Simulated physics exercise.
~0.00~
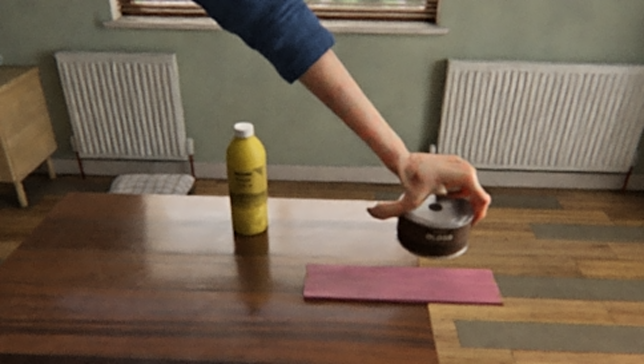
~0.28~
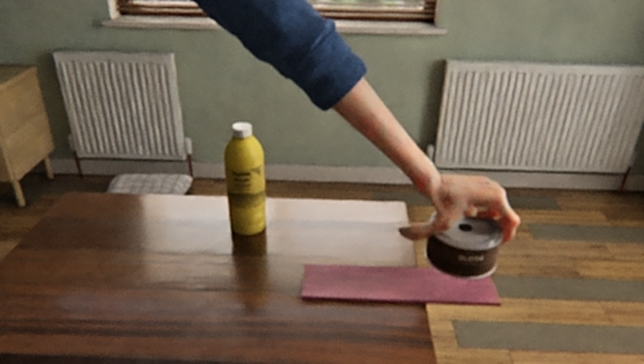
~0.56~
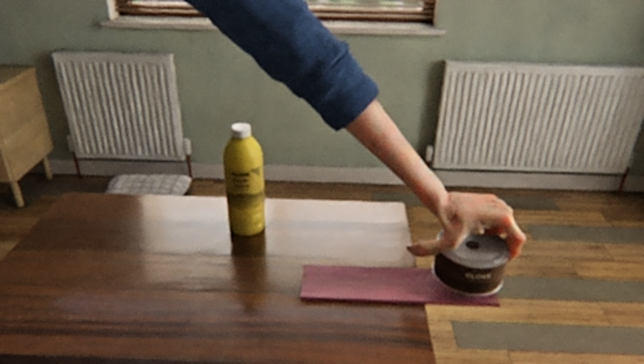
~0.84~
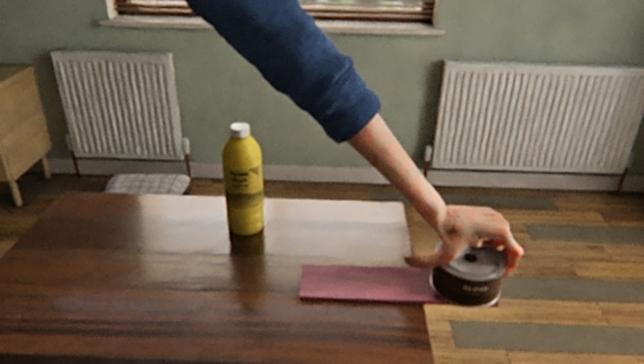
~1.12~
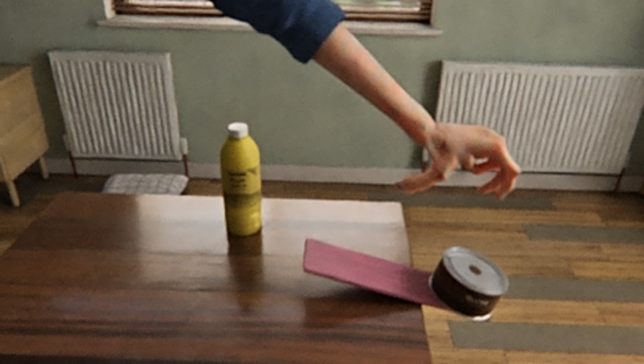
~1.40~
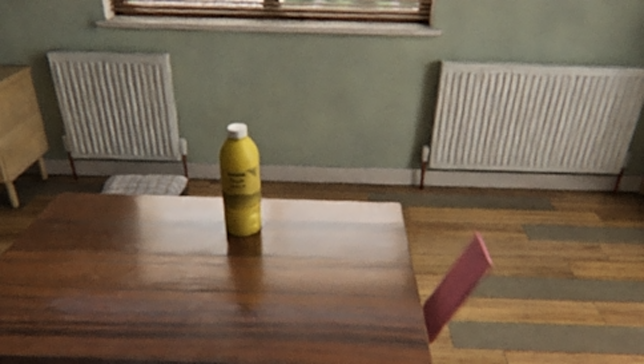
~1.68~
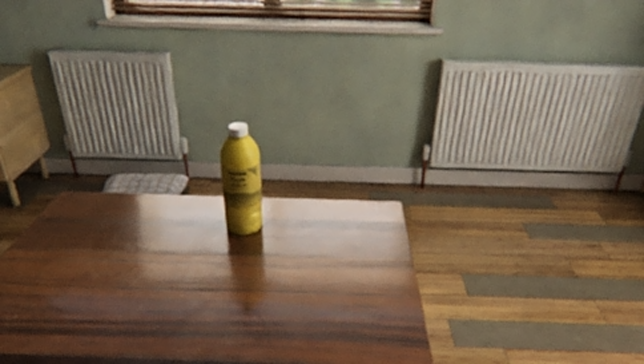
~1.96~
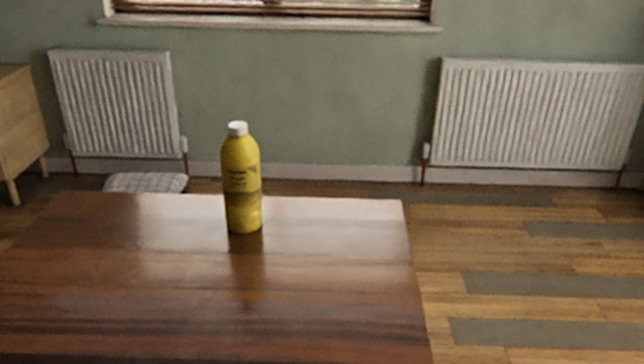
On a wooden table, a hand setting a brown tub on an overhanging pink plank, both tipping off the edge, yellow bottle staying.
